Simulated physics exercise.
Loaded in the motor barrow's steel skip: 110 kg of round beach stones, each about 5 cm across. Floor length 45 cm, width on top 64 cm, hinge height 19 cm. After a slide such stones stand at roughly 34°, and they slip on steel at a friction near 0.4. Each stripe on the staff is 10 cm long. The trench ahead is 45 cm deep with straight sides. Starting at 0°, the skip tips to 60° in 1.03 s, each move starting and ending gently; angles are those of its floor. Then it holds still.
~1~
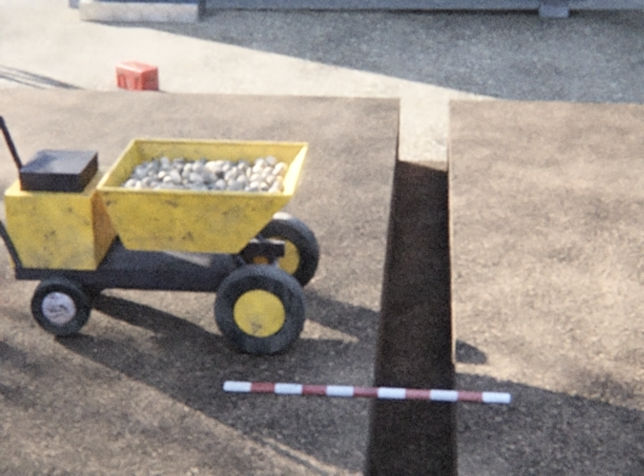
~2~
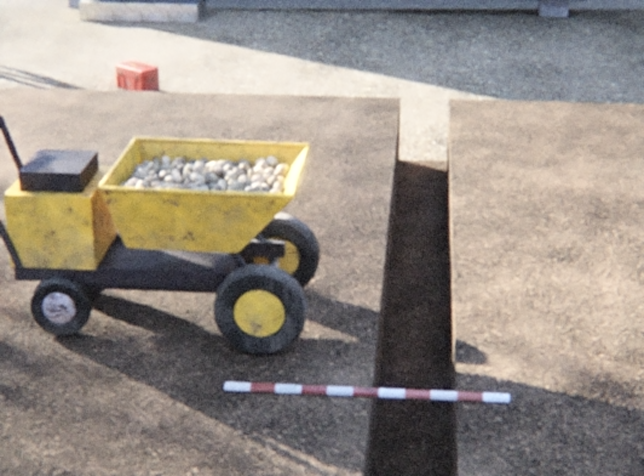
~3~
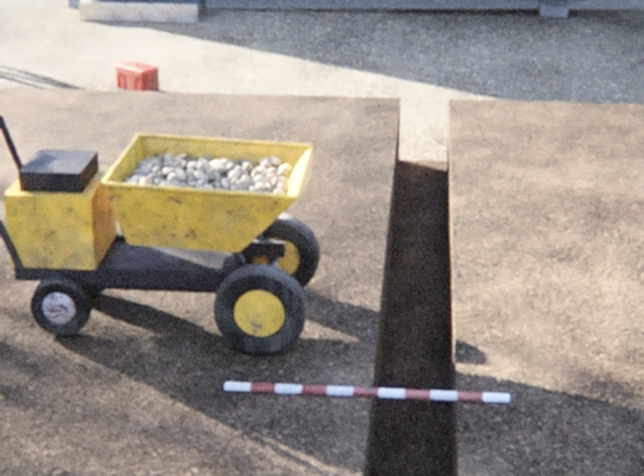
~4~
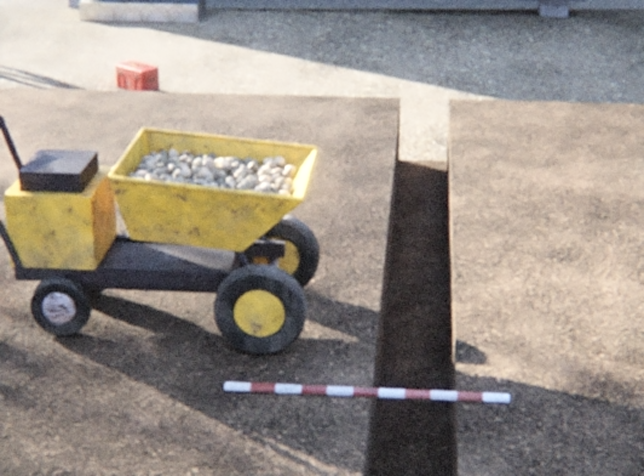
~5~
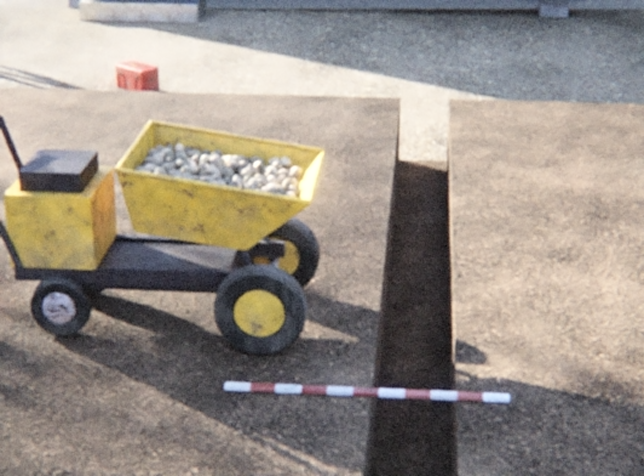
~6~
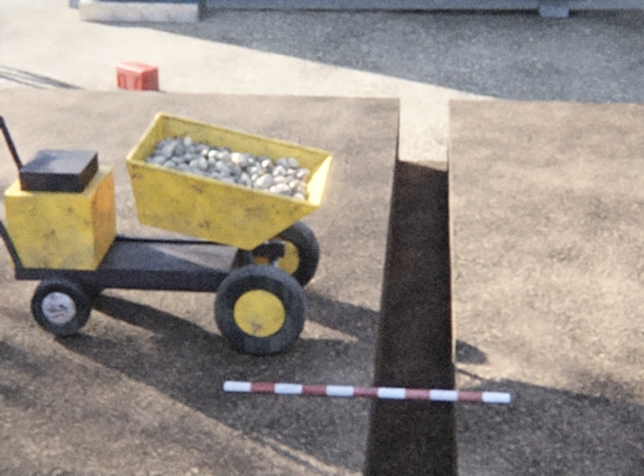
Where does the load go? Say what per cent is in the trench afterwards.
About 76 per cent.
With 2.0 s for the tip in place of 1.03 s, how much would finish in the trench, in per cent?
It would be near 90 per cent.
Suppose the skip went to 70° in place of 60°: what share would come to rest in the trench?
Then about 65 per cent.
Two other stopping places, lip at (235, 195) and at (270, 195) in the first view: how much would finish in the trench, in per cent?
Near 85 per cent from the first place, 95 from the second.
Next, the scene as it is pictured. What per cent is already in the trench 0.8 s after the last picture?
Some 25 per cent.
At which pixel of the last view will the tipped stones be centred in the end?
Near (431, 400).
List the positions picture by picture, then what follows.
The first picture shows lip at (292, 196), floor tilted 0°, highest stones at (216, 171).
The second picture shows lip at (293, 196), floor tilted 1°, highest stones at (210, 170).
The third picture shows lip at (297, 198), floor tilted 2°, highest stones at (201, 168).
The fourth picture shows lip at (303, 200), floor tilted 5°, highest stones at (193, 165).
The fifth picture shows lip at (310, 203), floor tilted 8°, highest stones at (188, 160).
In the sixth picture, the skip is at 12°, its lip at (319, 207); the top of the load is at (175, 153).
Then, 0.5 s after the last picture the floor is at 50°, 100 % in the skip; the foremost stones are at (367, 241).
Then, 0.8 s after the last picture the floor is at 60°, 74 % in the skip, 25 % in the trench, 1 % past the trench; the foremost stones are at (460, 309).
Then, 1.2 s after the last picture the floor is at 60°, 38 % in the skip, 39 % in the trench, 23 % past the trench; the foremost stones are at (571, 334).
Then, 3.1 s after the last picture the floor is at 60°, 0 % in the skip, 76 % in the trench, 24 % past the trench; the foremost stones are past the picture's edge.
